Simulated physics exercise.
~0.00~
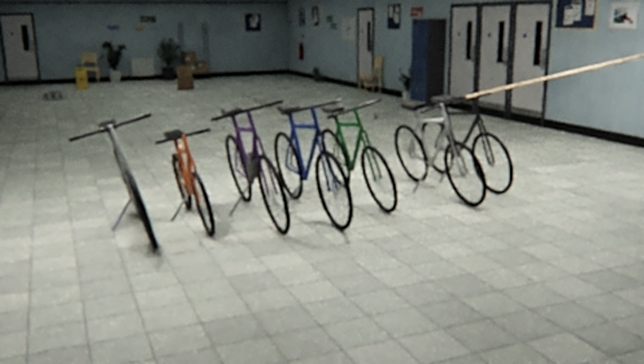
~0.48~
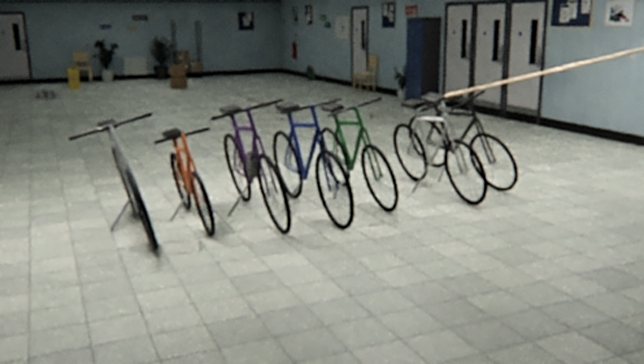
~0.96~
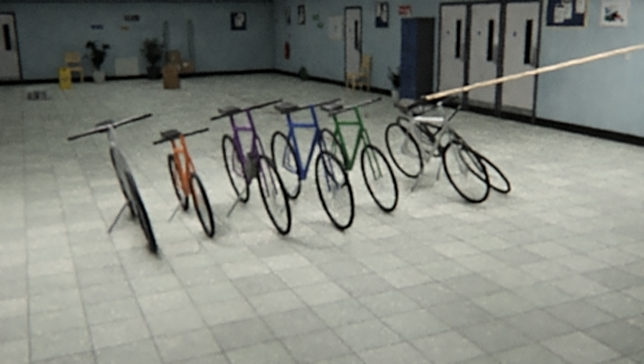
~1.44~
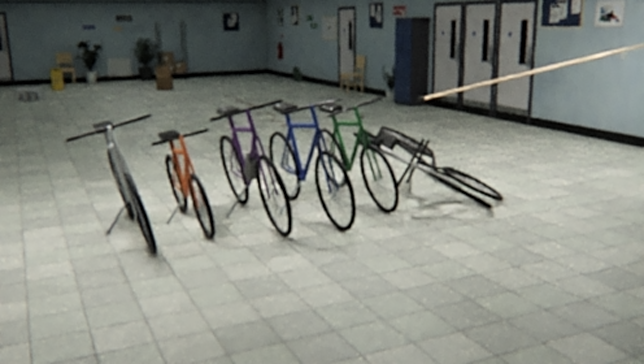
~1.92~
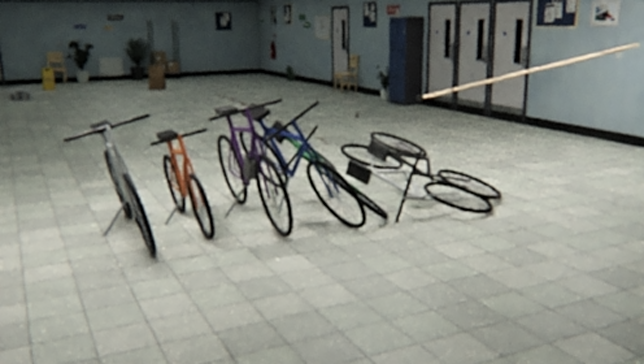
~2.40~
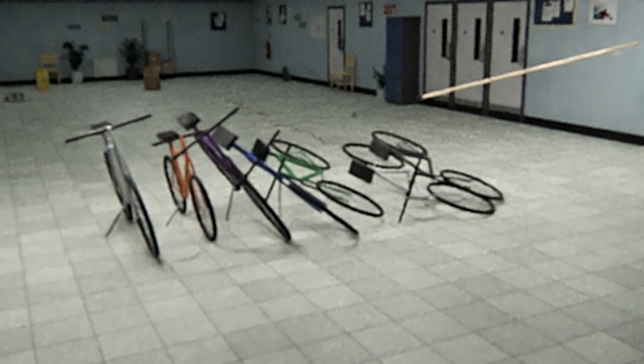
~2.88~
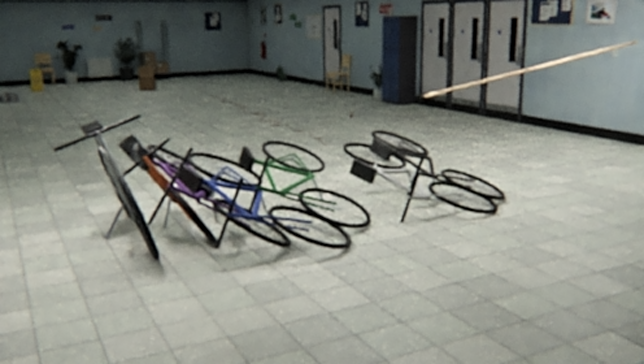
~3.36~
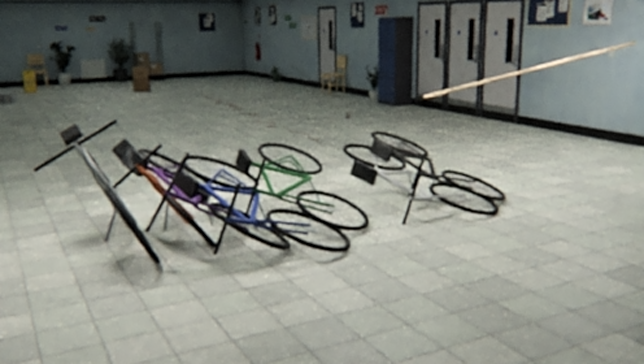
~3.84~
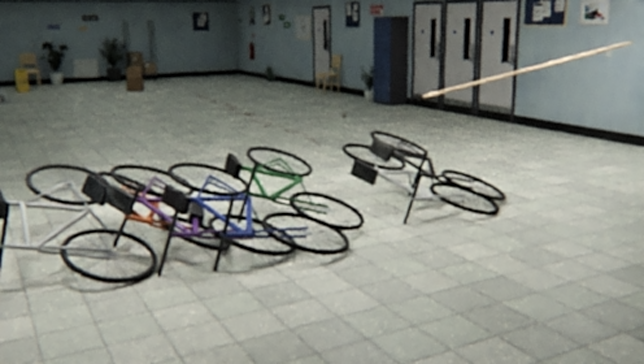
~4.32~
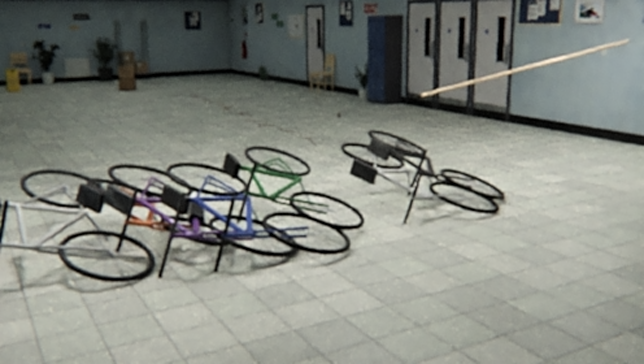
Tiled hall with a row of parked bicycles, a pole nudging the right-hand one and all toppling leftward until none stands.
